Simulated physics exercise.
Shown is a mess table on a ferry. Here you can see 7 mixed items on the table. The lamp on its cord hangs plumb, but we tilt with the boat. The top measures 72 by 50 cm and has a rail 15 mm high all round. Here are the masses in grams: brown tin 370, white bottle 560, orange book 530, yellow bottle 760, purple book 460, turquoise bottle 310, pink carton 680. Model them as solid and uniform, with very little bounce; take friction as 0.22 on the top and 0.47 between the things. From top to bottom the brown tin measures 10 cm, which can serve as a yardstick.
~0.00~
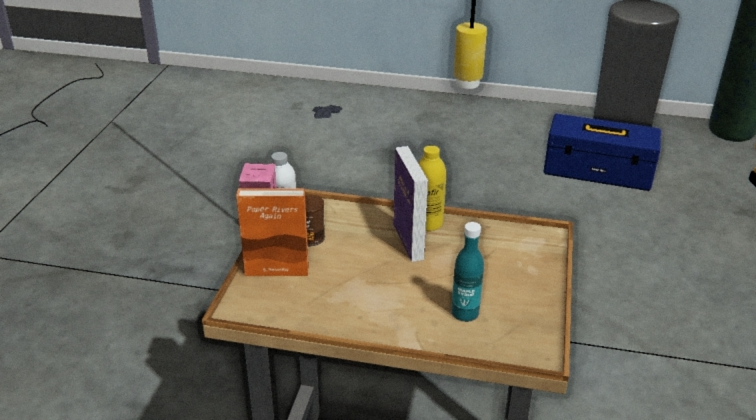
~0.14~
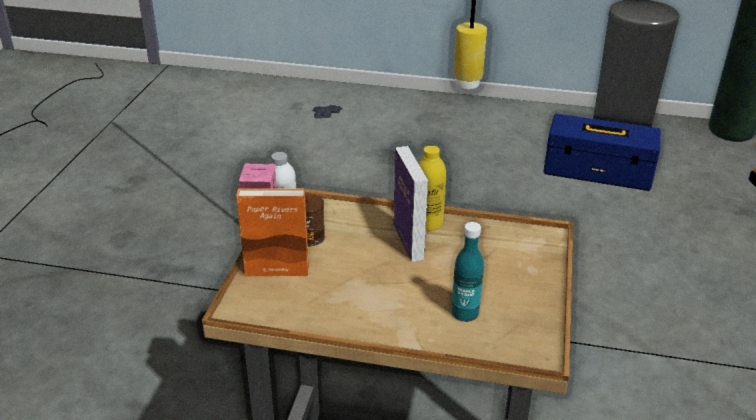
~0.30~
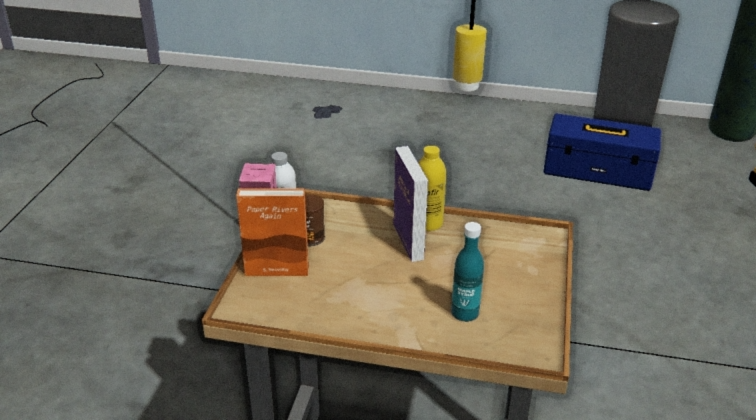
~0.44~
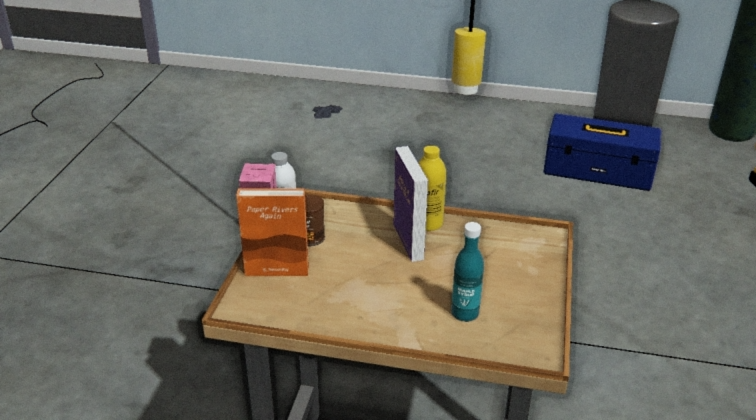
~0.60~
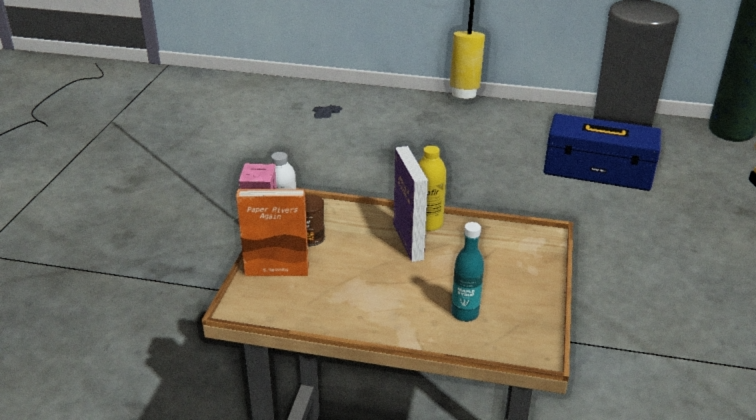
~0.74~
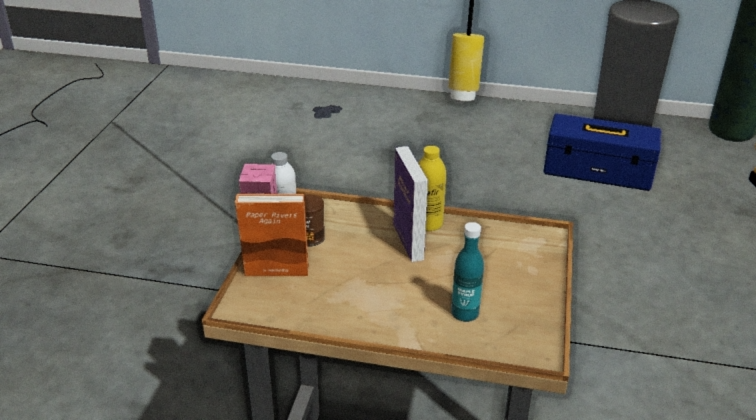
The bottles, books and other items on the wooden table stayed in their places, with the orange book shifting just slightly near the end, while the yellow cylinder hanging behind drifted a little downward and left.
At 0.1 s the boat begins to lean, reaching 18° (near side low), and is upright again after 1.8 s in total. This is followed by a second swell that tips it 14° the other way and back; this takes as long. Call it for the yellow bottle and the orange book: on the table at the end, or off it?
The yellow bottle is on, the orange book is off.
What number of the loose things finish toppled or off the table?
That makes 3.
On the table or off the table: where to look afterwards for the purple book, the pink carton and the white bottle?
Purple book: Stays in bounds; pink carton: Goes out of bounds; white bottle: Stays in bounds.
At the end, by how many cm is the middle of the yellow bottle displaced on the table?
It ends about 25 centimetres from where it started.
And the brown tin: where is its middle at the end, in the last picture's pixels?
Resting point, approx. (277, 288) px.
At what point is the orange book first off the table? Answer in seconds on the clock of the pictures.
1.1 s or so.
By 1.14 s, floor tilted 17°, near side down; orange book now off the table; yellow bottle 7 cm from its spot near (425, 202); pink carton 7 cm from its spot.
By 1.44 s, floor tilted 9°, near side down; turquoise bottle now off the table; yellow bottle 19 cm from its spot near (416, 233); pink carton 20 cm from its spot.
By 1.64 s, floor tilted 3°, near side down; yellow bottle 25 cm from its spot near (411, 250); pink carton rocked 25° off its seat; white bottle 25 cm from its spot.
By 1.94 s, boat level; pink carton now off the table; yellow bottle 26 cm from its spot near (410, 253); white bottle 26 cm from its spot.
When it is over (4.2 s), off the table, orange book, turquoise bottle and pink carton; not toppled but over 5 cm from the start, brown tin, white bottle, yellow bottle and purple book. In the last view, yellow bottle near (411, 250).
